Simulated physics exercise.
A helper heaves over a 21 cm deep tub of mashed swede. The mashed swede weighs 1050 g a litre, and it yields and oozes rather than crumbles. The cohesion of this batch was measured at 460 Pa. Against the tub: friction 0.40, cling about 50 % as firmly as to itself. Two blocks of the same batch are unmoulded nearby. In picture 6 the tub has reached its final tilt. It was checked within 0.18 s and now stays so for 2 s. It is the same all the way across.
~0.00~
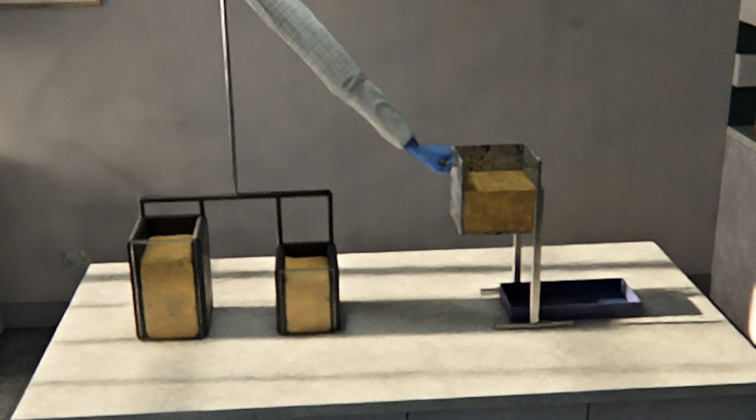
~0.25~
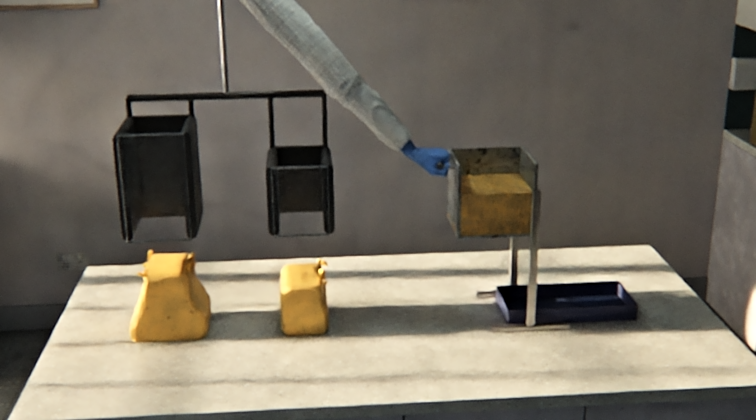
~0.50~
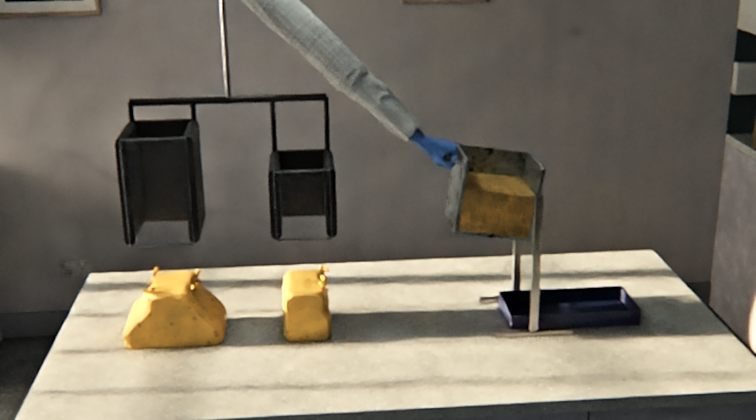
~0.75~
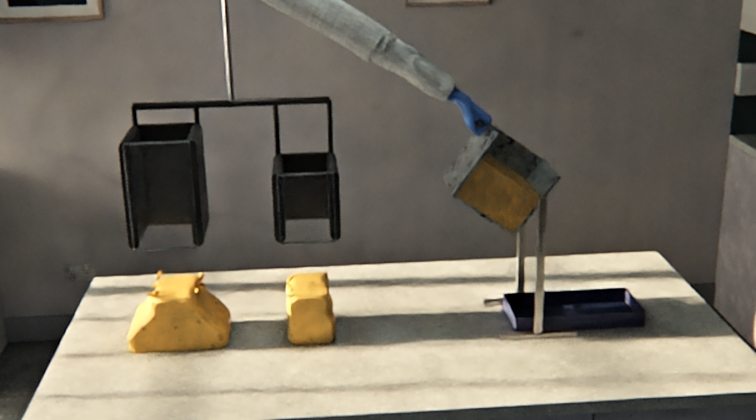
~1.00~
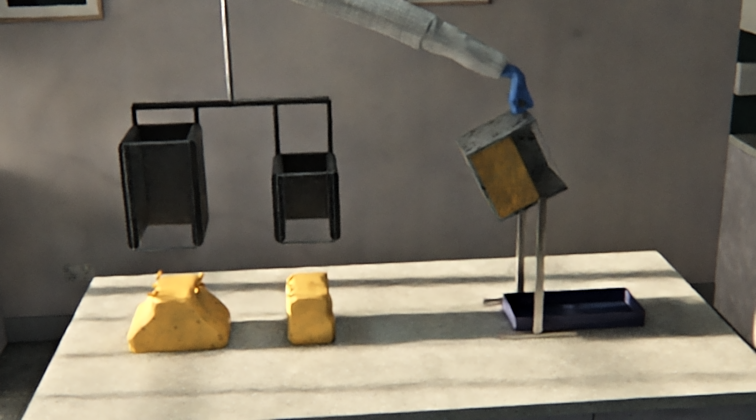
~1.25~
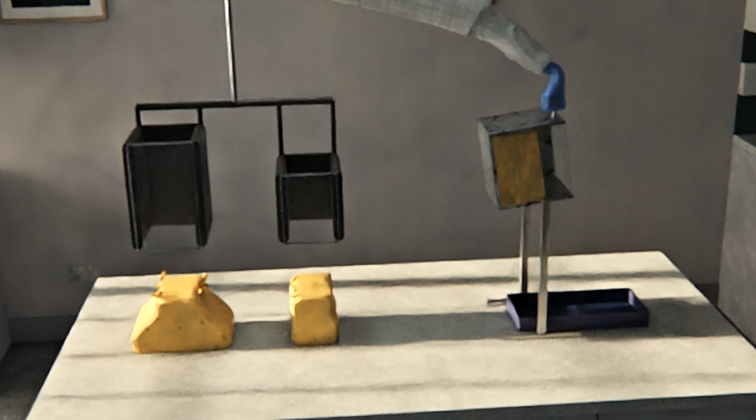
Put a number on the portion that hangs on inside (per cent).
The portion that hangs on inside is near 100 %.
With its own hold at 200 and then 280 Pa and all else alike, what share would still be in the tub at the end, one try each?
In turn about 70 %, 85 %.
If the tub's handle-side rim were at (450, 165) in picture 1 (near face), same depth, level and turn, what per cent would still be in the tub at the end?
Then about 100 %.
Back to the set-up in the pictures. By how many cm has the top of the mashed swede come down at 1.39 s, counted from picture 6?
About 1 cm.
After 1.39 s, the tub is at 82 degrees and holds 100 %.
After 1.56 s, the tub is at 82 degrees and holds 100 %.
After 1.73 s, the tub is at 82 degrees and holds 100 %.
After 1.90 s, the tub is at 82 degrees and holds 100 %.
After 3.25 s, at the end, the tub is at 82 degrees and holds 100 %.
